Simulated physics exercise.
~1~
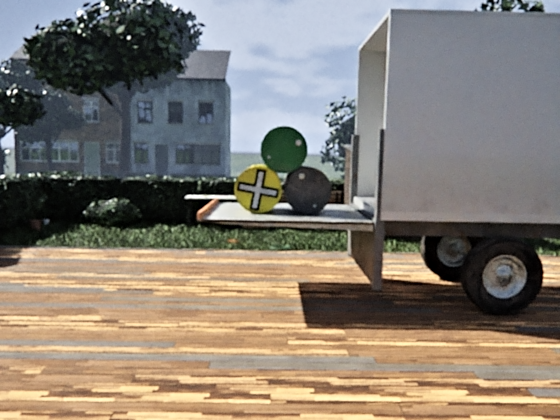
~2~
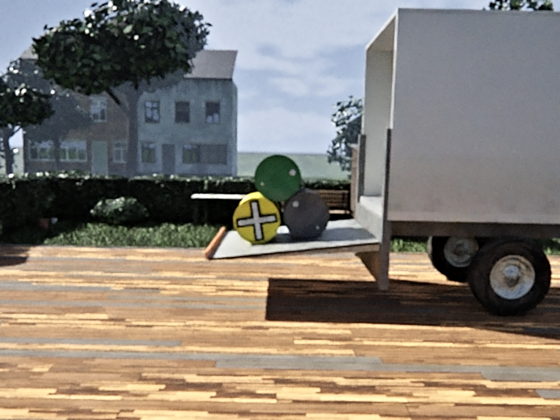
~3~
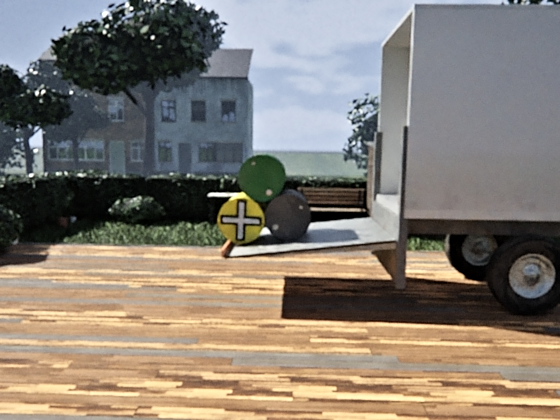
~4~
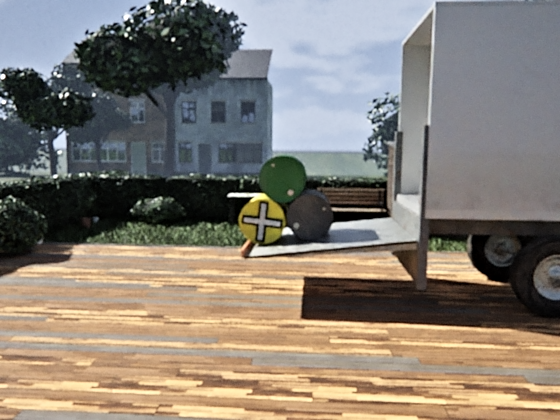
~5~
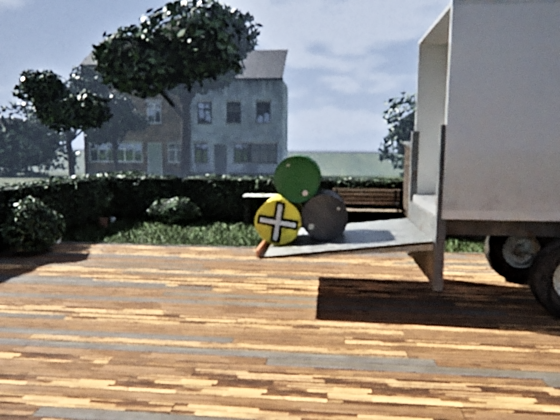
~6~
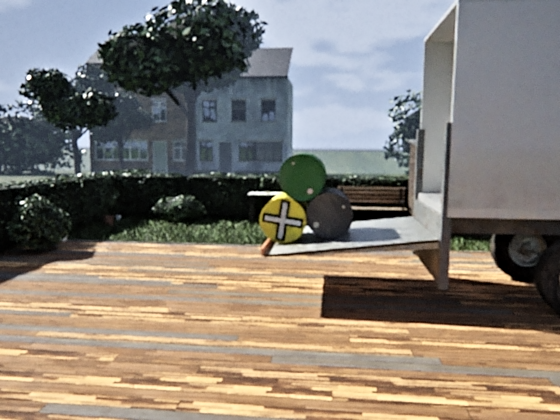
In the video, a green drum rests on a yellow drum with a white cross and a grey one on a lorry's tail platform, which lowers and tilts down to the left; the drums roll slightly left, then stay stacked against the stop at its edge.
